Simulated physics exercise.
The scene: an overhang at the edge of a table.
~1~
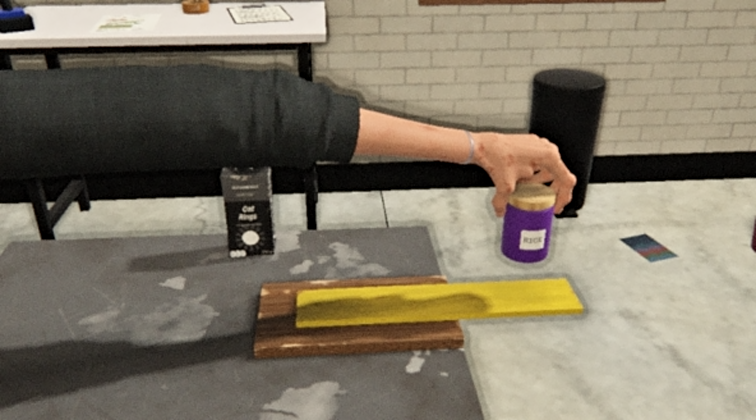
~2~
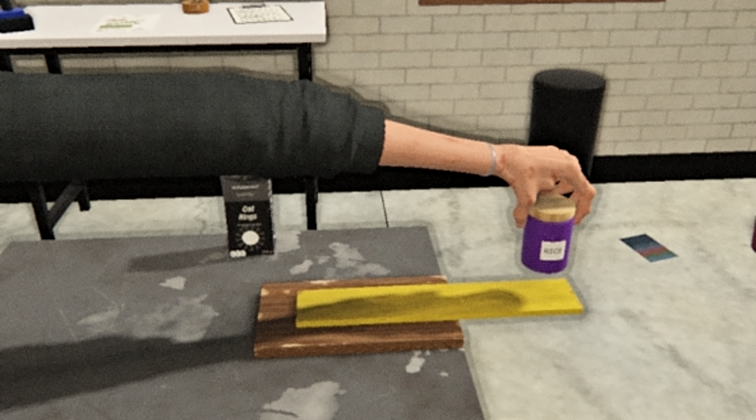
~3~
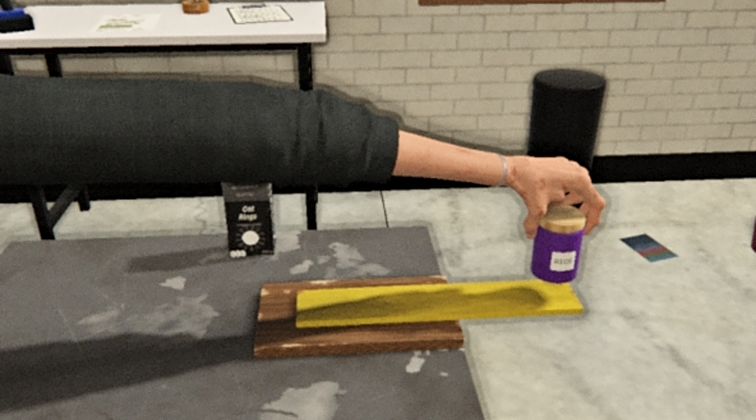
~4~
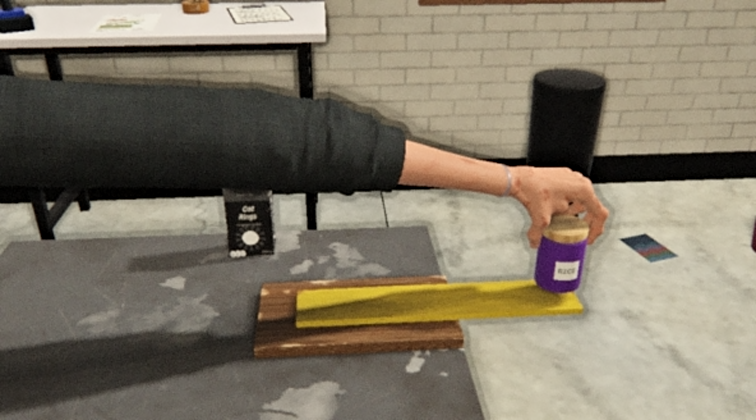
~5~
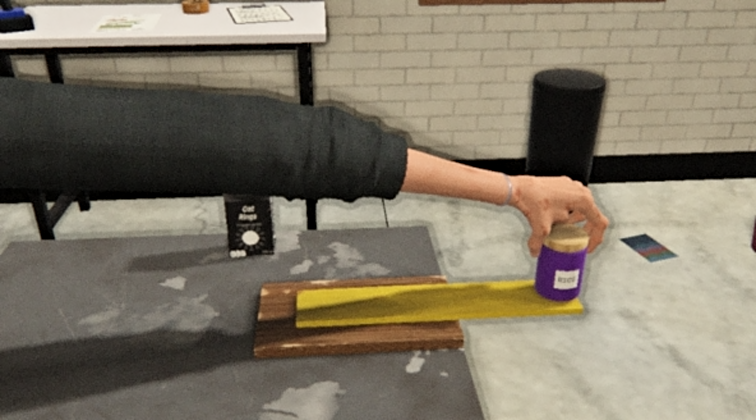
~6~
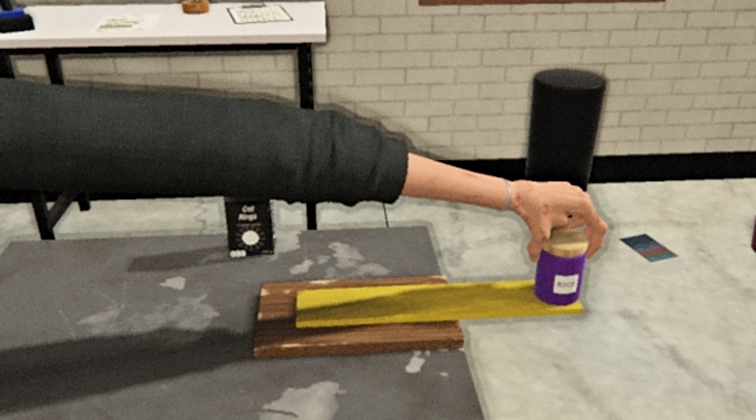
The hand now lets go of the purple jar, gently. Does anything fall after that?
The board tips off the edge.
Then, 0.40 s later than the last frame, purple jar now down on the floor or falling; yellow board tilted by 63°.
Then, 0.60 s later than the last frame, yellow board now down on the floor or falling.
Then, 0.80 s later than the last frame, things are still on the move.
When it is over, down on the floor or falling, purple jar and yellow board; the other 2 as before. The board goes over.
